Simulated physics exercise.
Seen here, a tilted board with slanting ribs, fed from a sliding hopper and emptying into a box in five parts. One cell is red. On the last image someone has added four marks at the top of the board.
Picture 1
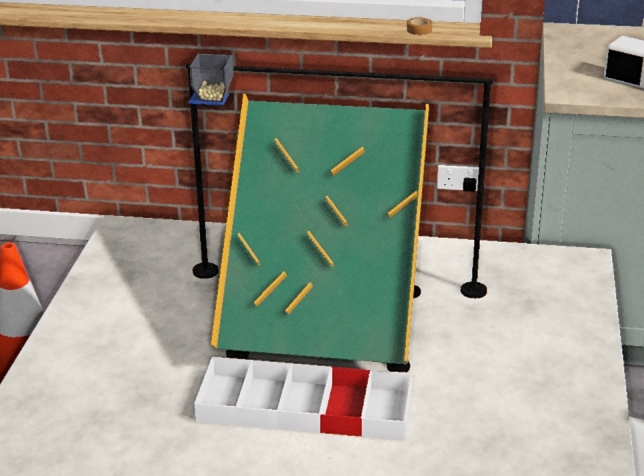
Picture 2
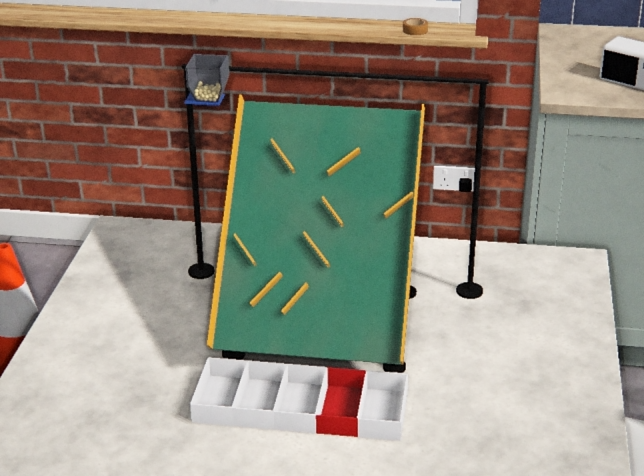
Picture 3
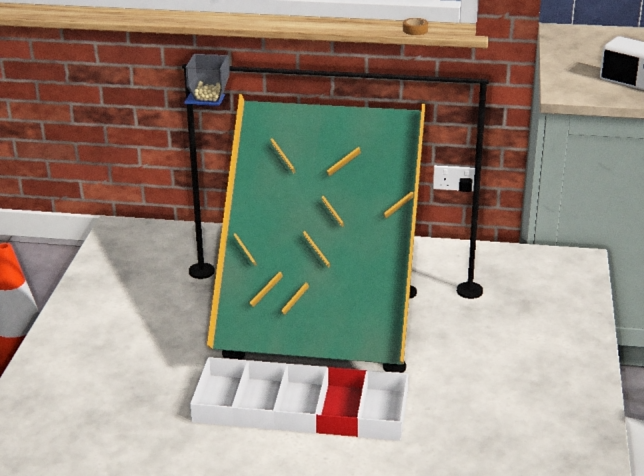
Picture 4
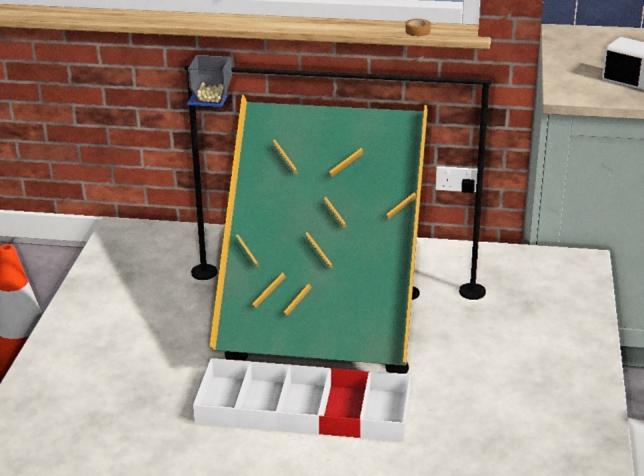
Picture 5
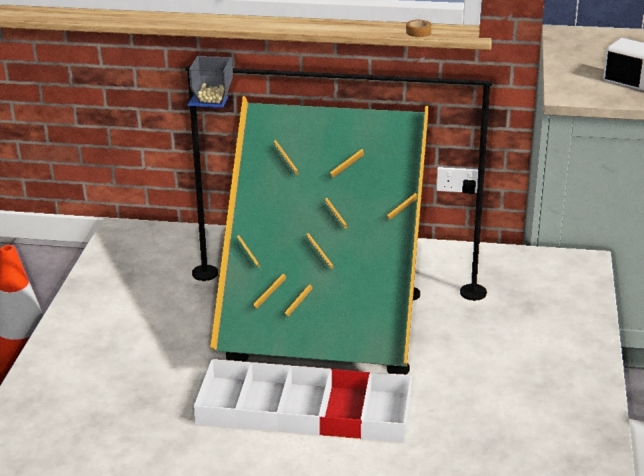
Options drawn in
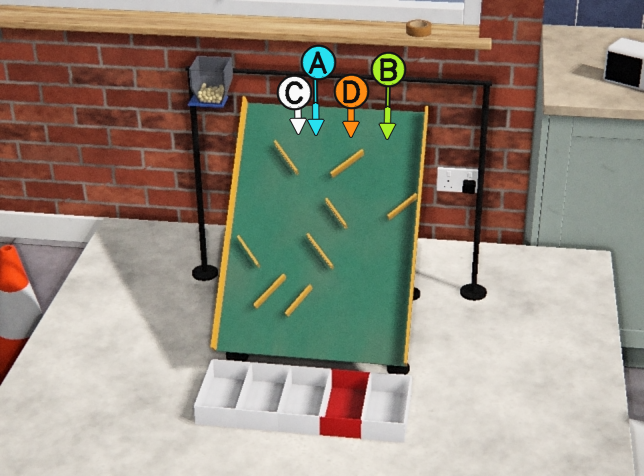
Nothing on the table moves, and only the camera shifts very slightly, nudging the whole view a touch left and then back right. It looks down from the front onto a pale stone-like tabletop before a red brick wall. A tilted green board with slanting orange ribs stands centrally, a grey hopper of pale beans at its upper left, a white five-part box with one red cell below.
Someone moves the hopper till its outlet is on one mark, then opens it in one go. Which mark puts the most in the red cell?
Use mark B.
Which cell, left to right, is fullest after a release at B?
The fourth.
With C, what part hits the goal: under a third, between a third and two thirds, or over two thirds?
Under a third.
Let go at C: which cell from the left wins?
It is the fifth one.
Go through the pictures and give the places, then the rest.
Hopper at (211, 93), soya beans, door shut, in the first picture.
Ribs (271, 139) to (293, 169), (328, 171) to (359, 148), (322, 197) to (342, 223), in the second picture.
Ribs (385, 214) to (413, 192), (234, 234) to (254, 262), (304, 232) to (328, 264), in the third picture.
Ribs (253, 305) to (283, 274), (285, 312) to (309, 284), in the fourth picture.
Red cell at (341, 426), number 4 of 5 from the left, in the fifth picture.
On the marked copy, mark A meets the board at (315, 129); mark B meets the board at (387, 133); mark C meets the board at (298, 128); mark D meets the board at (350, 131).
With A, a small part in the red cell, most in other cells.
With B, about two thirds in the red cell, about a quarter in other cells, a small part outside the box.
With C, a small part in the red cell, most in other cells, a stray few outside the box.
With D, a small part in the red cell, nearly all in other cells.
